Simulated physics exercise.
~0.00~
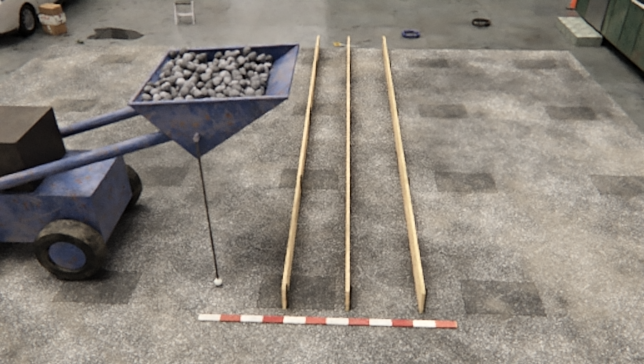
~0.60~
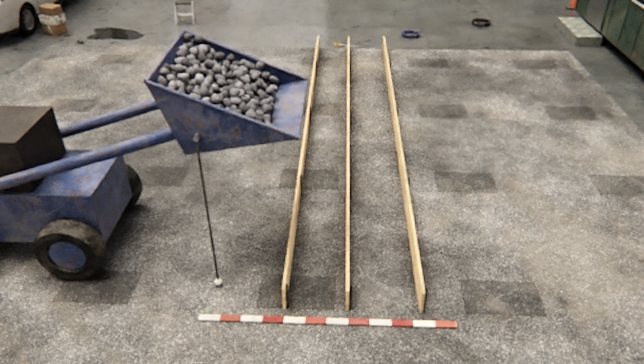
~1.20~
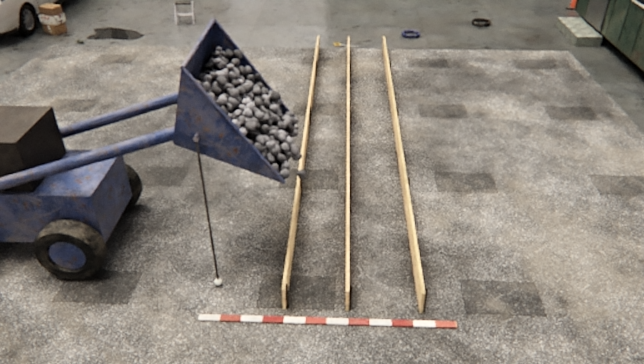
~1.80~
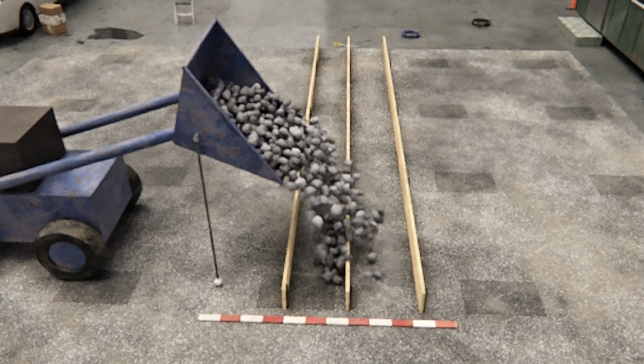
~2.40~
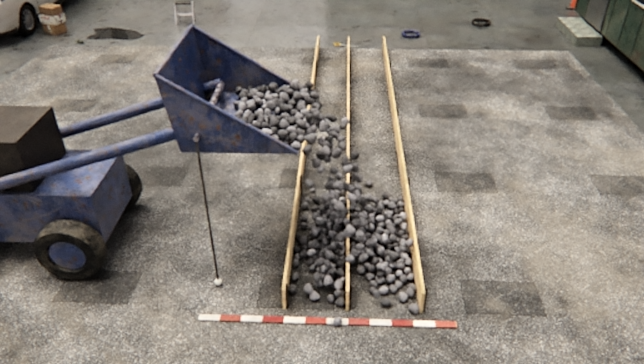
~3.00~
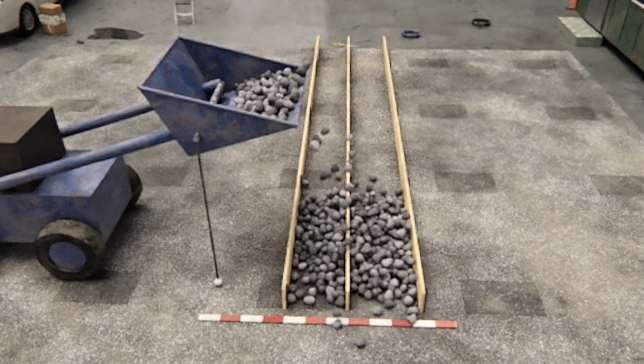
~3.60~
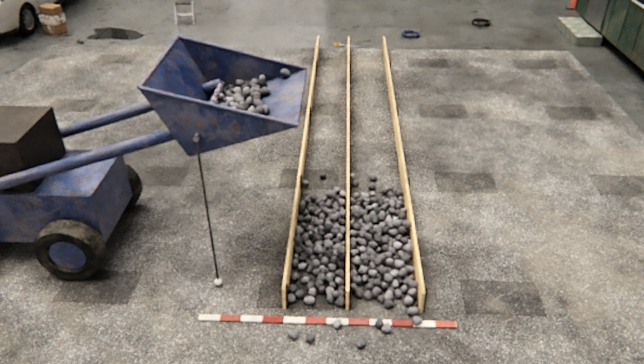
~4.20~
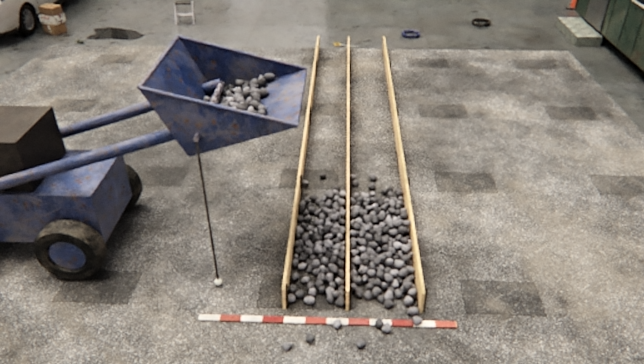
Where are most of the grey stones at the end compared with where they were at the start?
At the start the stones were all heaped in the raised blue bucket, but by the end most of them lie on the floor between the wooden boards, lower and further right.
